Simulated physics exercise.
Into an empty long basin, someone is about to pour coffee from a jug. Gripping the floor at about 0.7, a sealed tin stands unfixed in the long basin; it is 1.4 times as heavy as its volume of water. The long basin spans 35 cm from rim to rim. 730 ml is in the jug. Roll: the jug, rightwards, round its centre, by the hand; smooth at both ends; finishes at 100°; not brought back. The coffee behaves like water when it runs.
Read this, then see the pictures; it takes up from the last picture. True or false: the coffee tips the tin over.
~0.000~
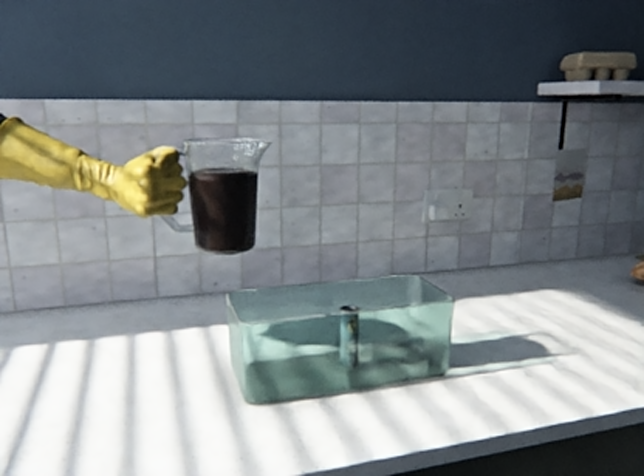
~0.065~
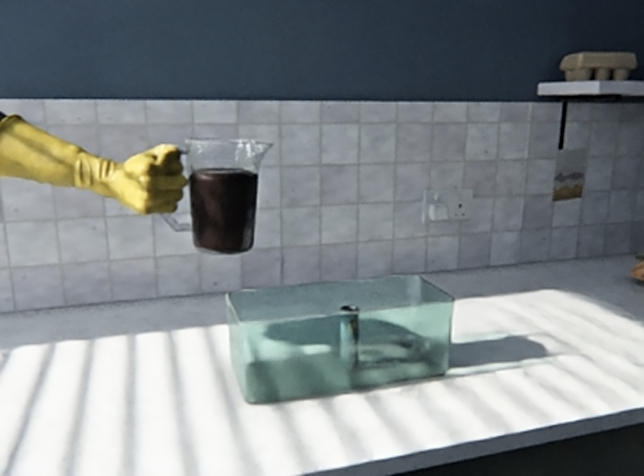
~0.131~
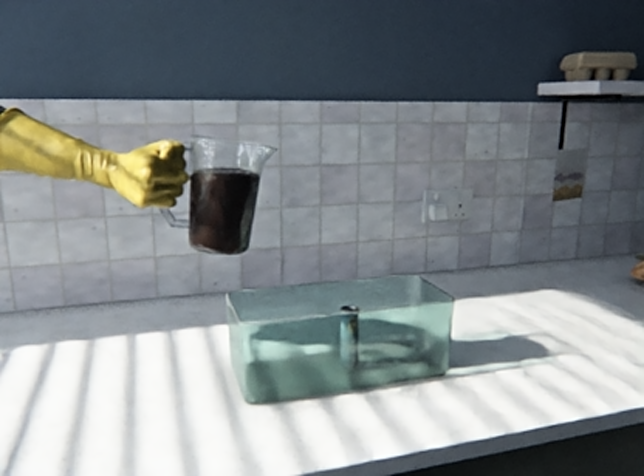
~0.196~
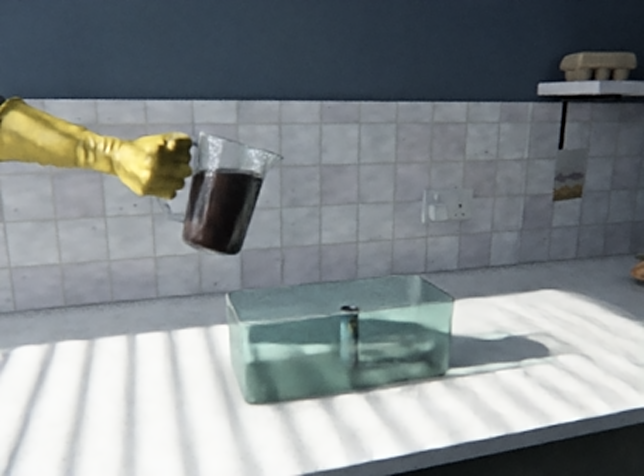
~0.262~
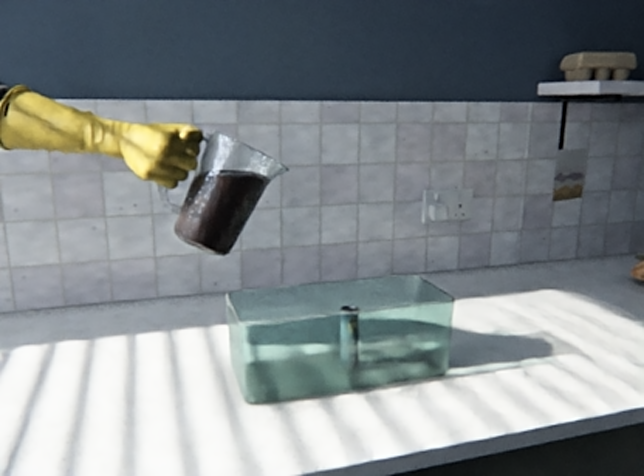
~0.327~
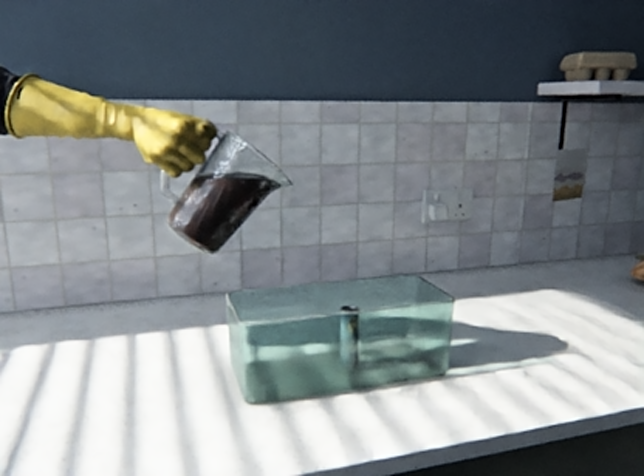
True.
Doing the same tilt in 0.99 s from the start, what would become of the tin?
Result: Tin still standing.
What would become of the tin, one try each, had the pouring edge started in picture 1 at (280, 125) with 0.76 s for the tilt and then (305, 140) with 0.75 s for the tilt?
Run one: It tumbles. Run two: It does not tip.
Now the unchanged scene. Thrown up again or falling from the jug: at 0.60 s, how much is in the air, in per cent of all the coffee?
Some 20 % is the figure.
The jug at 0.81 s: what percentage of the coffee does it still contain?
I'd say some 30 per cent remains.
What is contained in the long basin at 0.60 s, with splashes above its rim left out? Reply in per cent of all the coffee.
5 %, give or take.
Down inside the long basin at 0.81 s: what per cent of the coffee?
Roughly 46 %.
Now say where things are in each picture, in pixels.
Tilt 0°; pouring edge (271, 141); surface from (189, 173) to (254, 171); the long basin's rim runs from (232, 309) to (435, 288); the tin's top is at (350, 311), in the first picture.
Tilt 2°; pouring edge (273, 143); surface from (190, 172) to (255, 171), in the second picture.
Tilt 7°; pouring edge (278, 148); surface from (192, 172) to (257, 172), in the third picture.
Tilt 16°; pouring edge (283, 157); surface from (194, 175) to (262, 173), in the fourth picture.
Tilt 27°; pouring edge (289, 169); surface from (191, 188) to (268, 175), in the fifth picture.
Tilt 40°; pouring edge (293, 184); surface from (185, 192) to (278, 179), in the sixth picture.
By 0.60 s the tilt is 91° and 74 per cent is still to pour; the tin stands where it began.
By 0.81 s the tilt is 100° and 30 per cent is still to pour; the tin stands where it began.
By 1.02 s the tilt is 100° and 8 per cent is still to pour; the tin leans 5°.
By 1.25 s the tilt is 100° and 1 per cent is still to pour; the tin leans 17°.
At rest the tin lies on its side.
